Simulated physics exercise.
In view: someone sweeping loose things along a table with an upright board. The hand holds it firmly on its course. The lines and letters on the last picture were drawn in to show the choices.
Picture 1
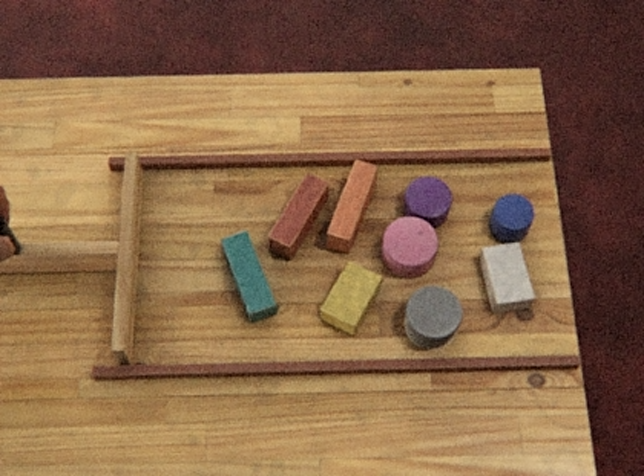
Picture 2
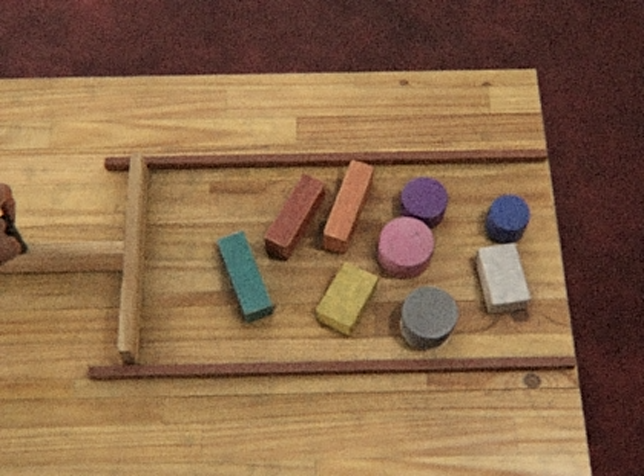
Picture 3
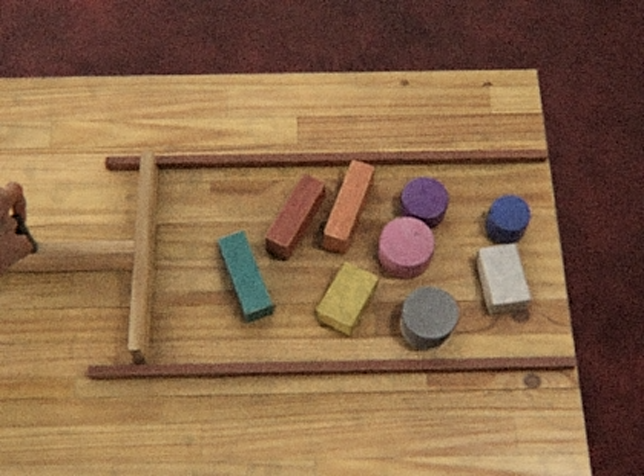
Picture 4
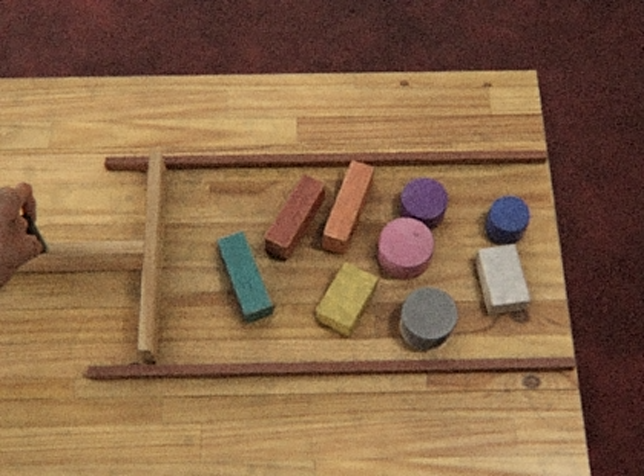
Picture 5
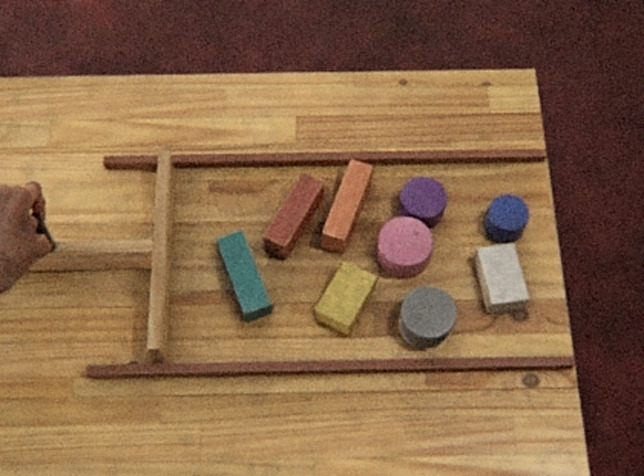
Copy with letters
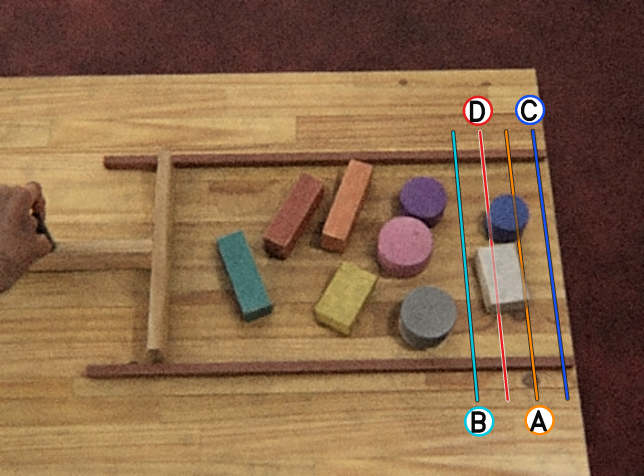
A hand at the left edge slowly pushes an upright wooden board rightward by its handle, between two dark red strips on a pale wooden table seen from above, with dark red beyond. Ahead of it lie teal, brownish-red, orange and yellow blocks, then purple, pink and grey round pieces, with a blue one and a white block farthest right. The board advances a short way toward the teal block without touching it, the pieces stay put, and the view shifts very slightly.
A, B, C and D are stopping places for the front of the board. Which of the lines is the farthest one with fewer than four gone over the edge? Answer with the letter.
No fourth one falls up to B.
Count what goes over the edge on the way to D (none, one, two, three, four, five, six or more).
In all, five.
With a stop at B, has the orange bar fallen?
No.
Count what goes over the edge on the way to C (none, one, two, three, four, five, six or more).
By then, six or more.
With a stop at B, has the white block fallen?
Yes.
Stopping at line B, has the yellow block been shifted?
Yes.
On the marked copy, A at (521, 257); B at (465, 258); C at (549, 256); D at (493, 257).
Taking B. A third of the way, board (269, 243); orange bar (353, 206); red bar (315, 215).
Two thirds of the way, board (380, 241); white block (522, 278); grey tin (484, 318).
When it is over, board (464, 240); grey tin over the edge; white block over the edge; three fallen.
As for the rest, A drops seven; C drops nine; D drops five.
